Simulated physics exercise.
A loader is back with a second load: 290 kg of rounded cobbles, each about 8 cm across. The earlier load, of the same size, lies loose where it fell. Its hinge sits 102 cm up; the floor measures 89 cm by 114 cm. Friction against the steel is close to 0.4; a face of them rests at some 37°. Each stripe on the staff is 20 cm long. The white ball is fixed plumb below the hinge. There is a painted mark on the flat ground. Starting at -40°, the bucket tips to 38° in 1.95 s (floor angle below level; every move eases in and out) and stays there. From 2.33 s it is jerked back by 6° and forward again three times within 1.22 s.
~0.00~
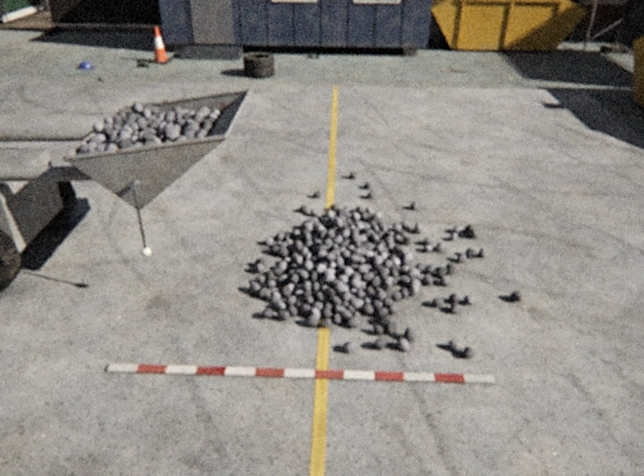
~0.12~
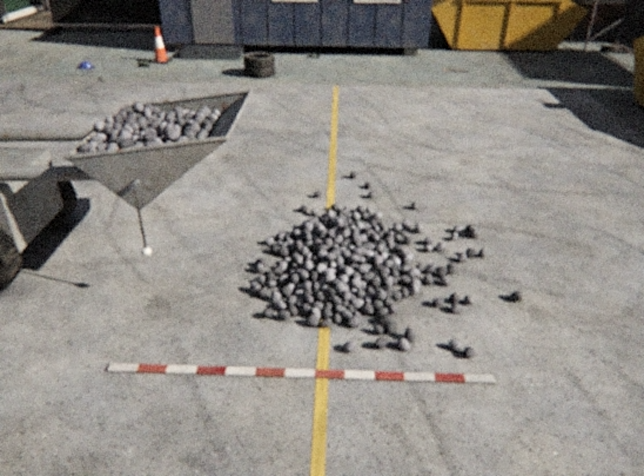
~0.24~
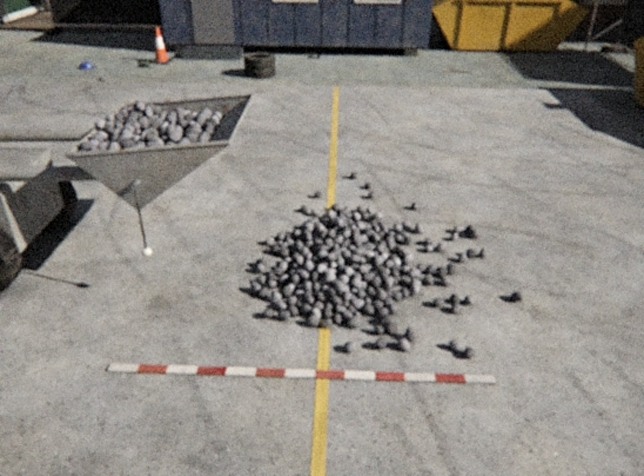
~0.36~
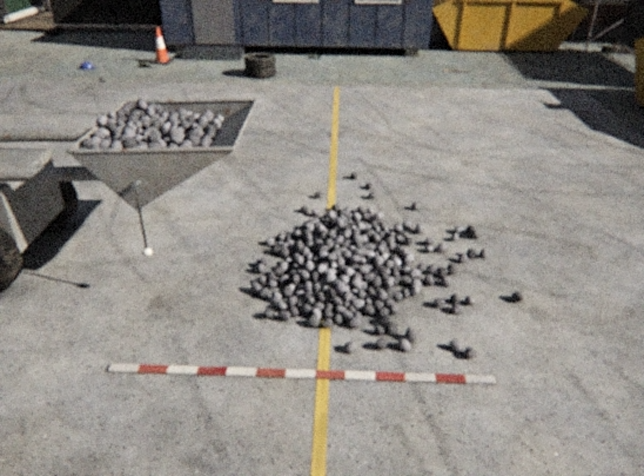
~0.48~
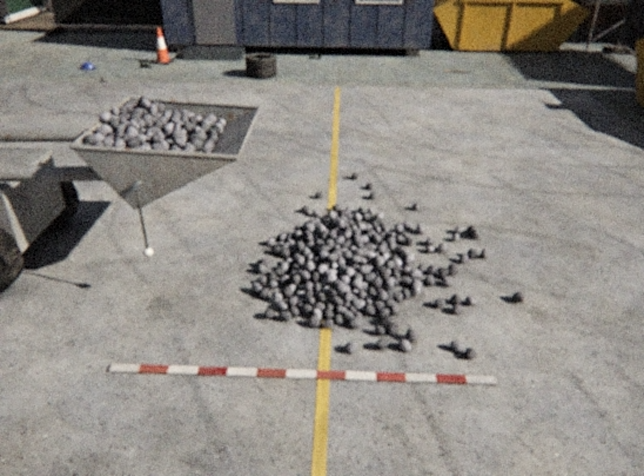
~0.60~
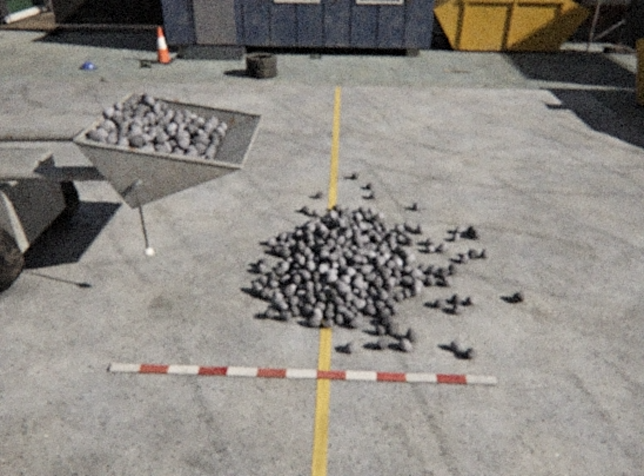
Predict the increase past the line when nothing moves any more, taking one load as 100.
About 3 per cent.
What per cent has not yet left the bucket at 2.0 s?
Roughly 30 per cent is still inside.
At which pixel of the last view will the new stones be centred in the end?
Their middle is at about (271, 252).
After 1.5 s the floor is at 26°; in per cent of one load, 100 in the bucket, 33 short of the line, 67 past the line; the foremost stones are at (474, 248).
After 2.0 s the floor is at 38°; in per cent of one load, 30 in the bucket, 103 short of the line, 67 past the line; the foremost stones are at (474, 248).
After 4.0 s the floor is at 38°; in per cent of one load, 0 in the bucket, 131 short of the line, 69 past the line; the foremost stones are at (474, 248).
After 6.6 s the floor is at 38°; in per cent of one load, 0 in the bucket, 131 short of the line, 69 past the line; the foremost stones are at (474, 248). Net gain past the line, 3.
